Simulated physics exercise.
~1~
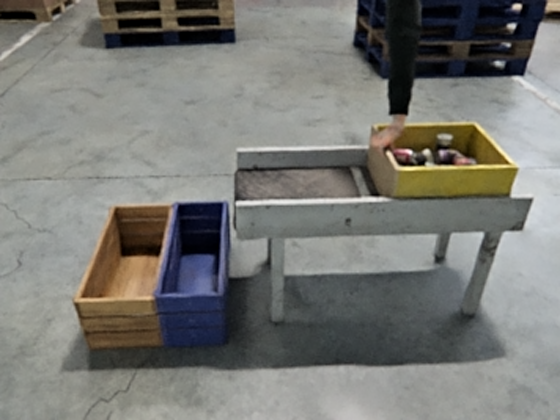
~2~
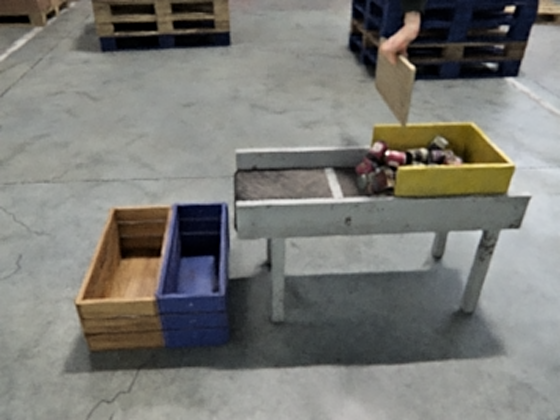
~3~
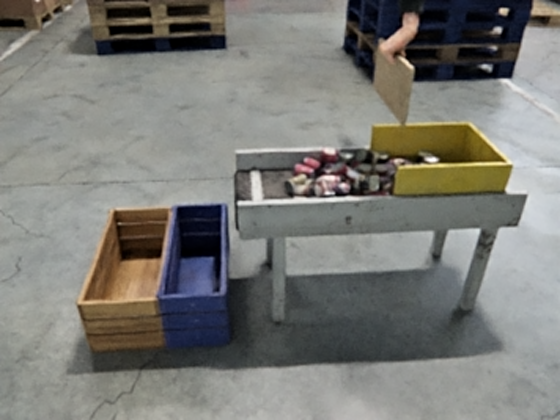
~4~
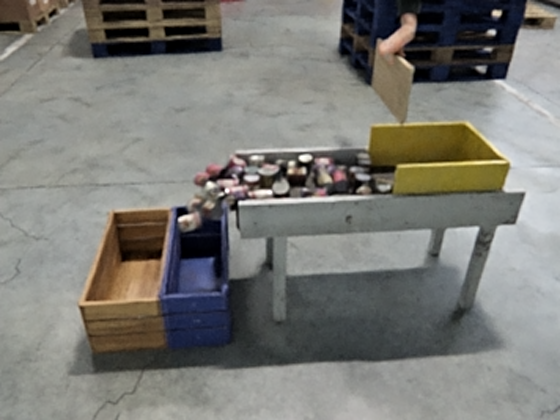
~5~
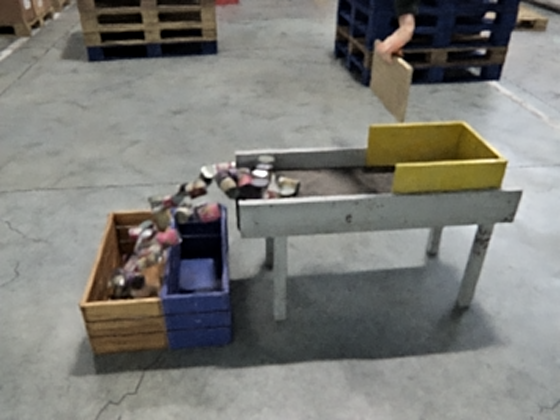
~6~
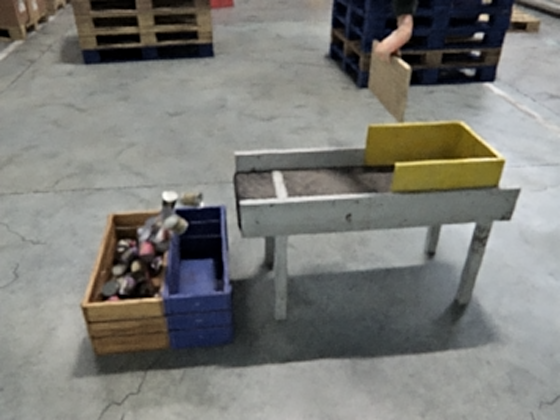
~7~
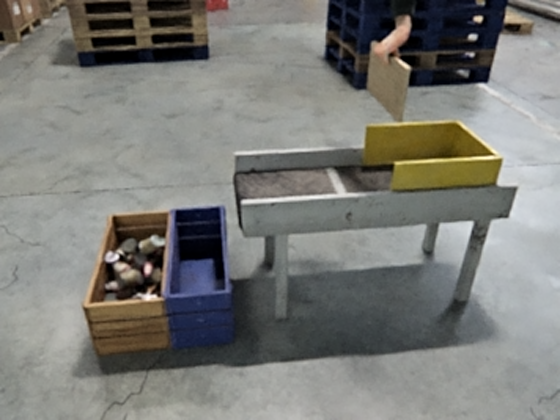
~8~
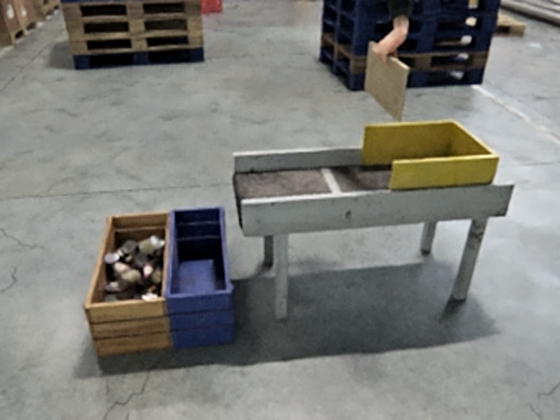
On a concrete warehouse floor with stacked pallets behind, a yellow pen full of small tins sits at the right end of a low grey conveyor, with a wooden tub and a blue tub side by side beyond its left end. A hand lifts a board gate from the pen and holds it above. The tins spill out and ride the belt leftward in a loose, tumbling crowd. They fly off the end, pass over the nearer blue tub and drop into the wooden one. The last few follow, leaving the tins heaped in the wooden tub and the blue tub empty.
